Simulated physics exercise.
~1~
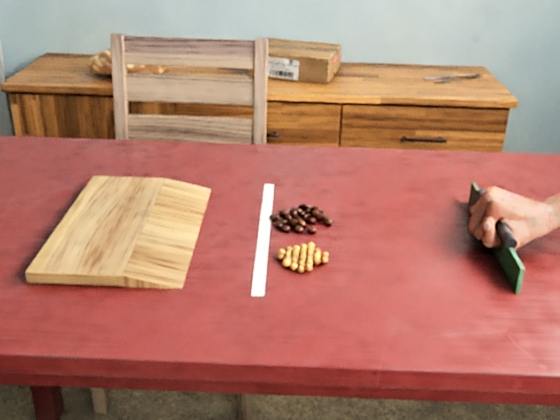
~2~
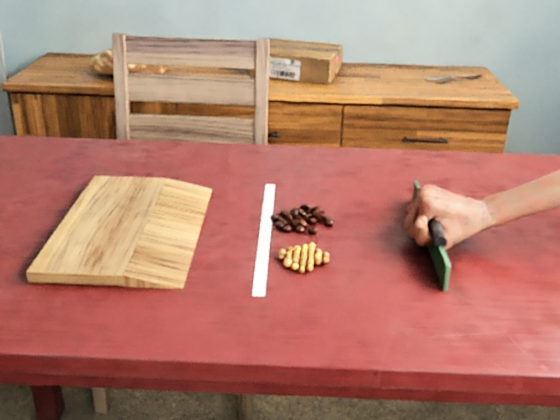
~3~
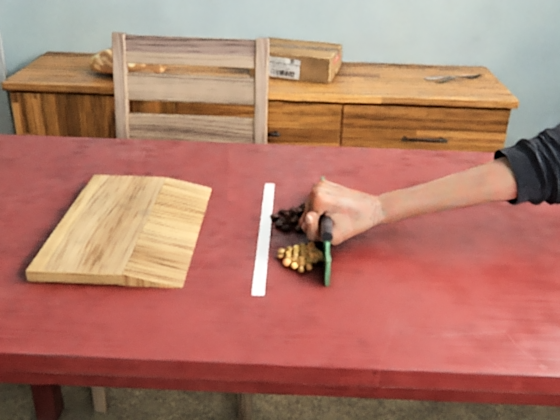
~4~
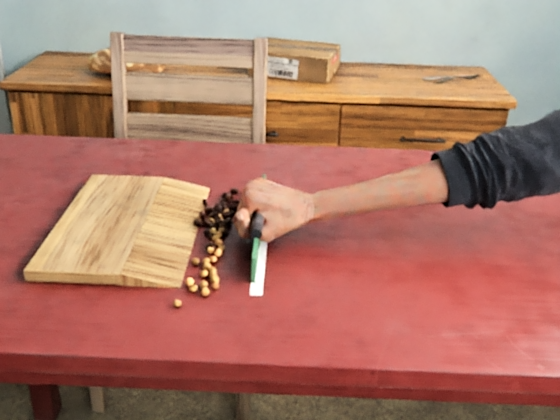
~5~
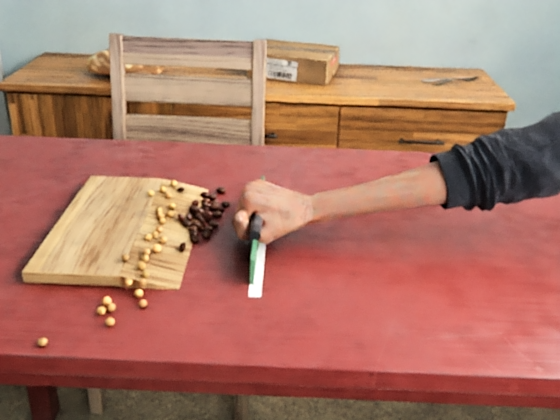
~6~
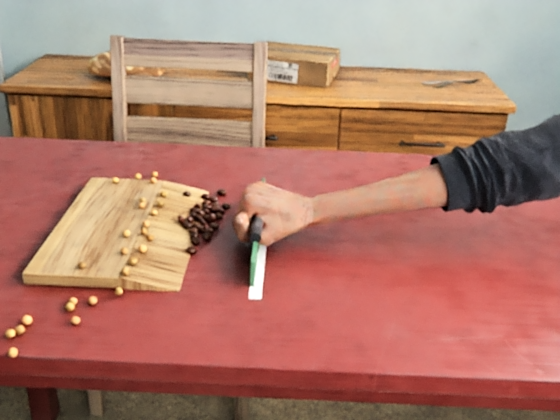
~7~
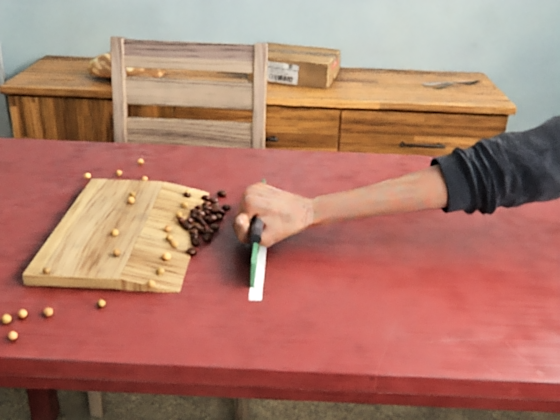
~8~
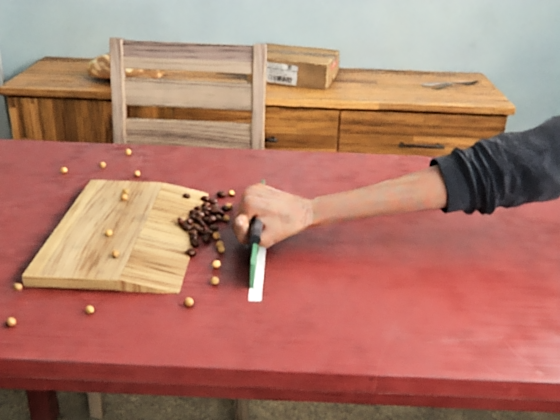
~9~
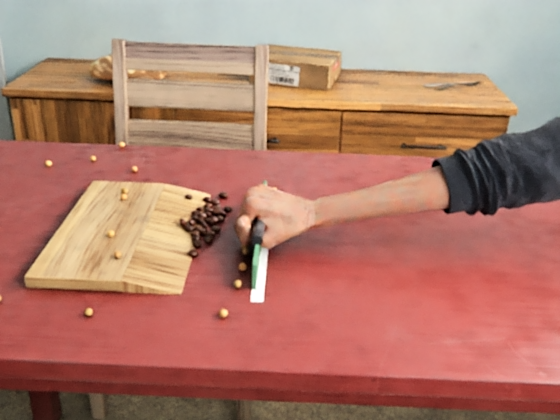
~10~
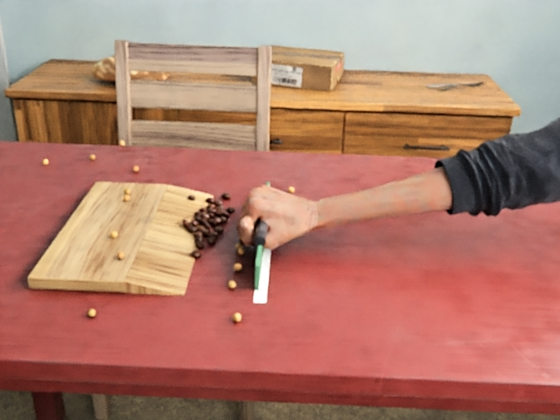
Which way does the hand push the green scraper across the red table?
The hand pushes the scraper to the left, toward the white tape and the wooden board.
